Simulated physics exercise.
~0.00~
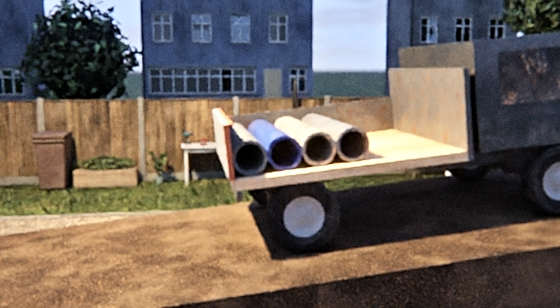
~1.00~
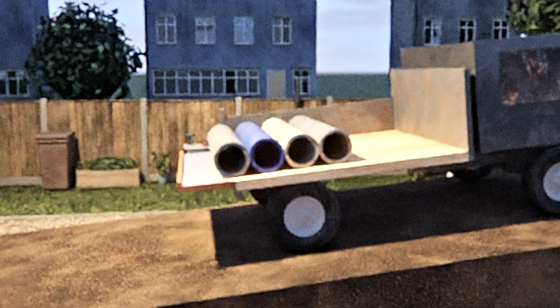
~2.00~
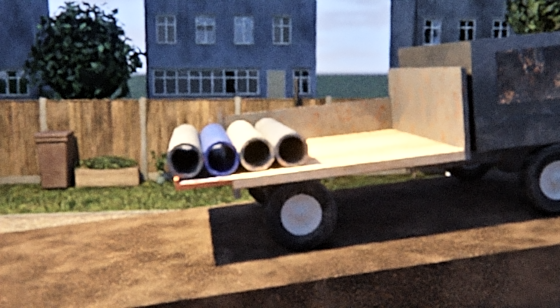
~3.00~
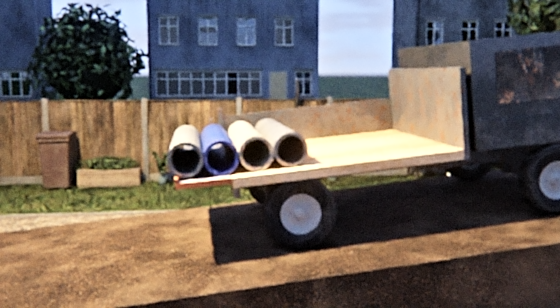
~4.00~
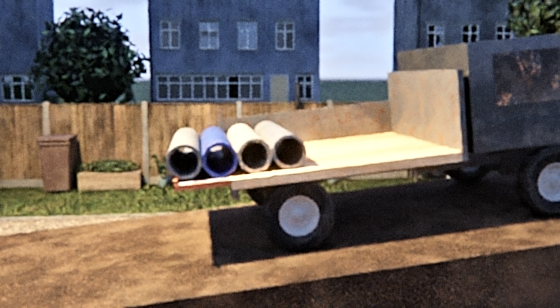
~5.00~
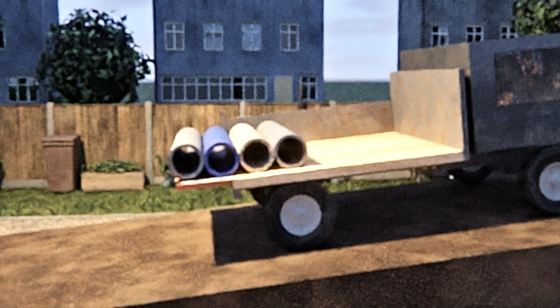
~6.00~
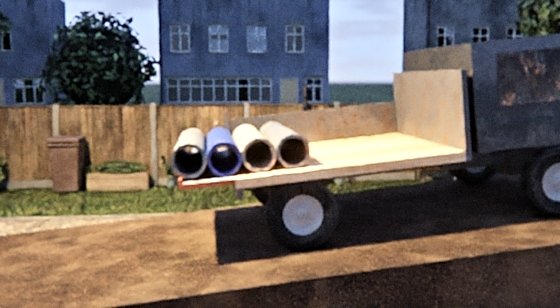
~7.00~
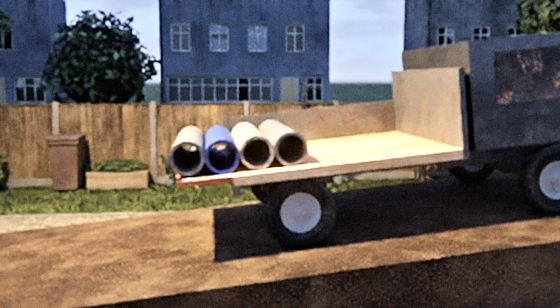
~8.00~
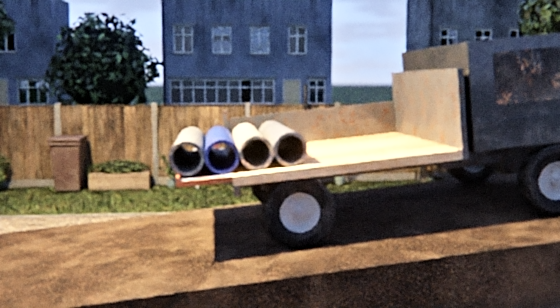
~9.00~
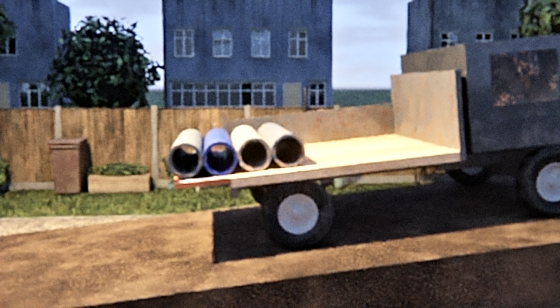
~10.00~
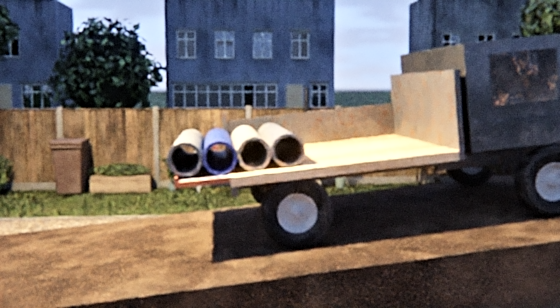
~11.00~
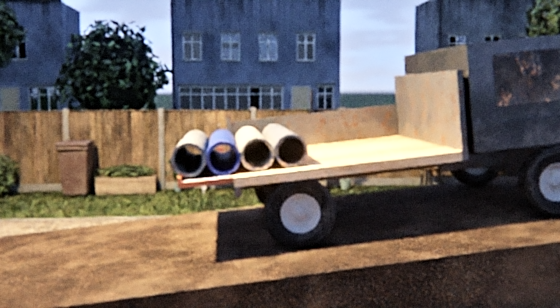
Four thick concrete pipes, one of them blue, rolled left along the sloping bed of a parked truck as its tailgate dropped open, and they came to rest side by side on the lowered gate, with none falling to the ground.
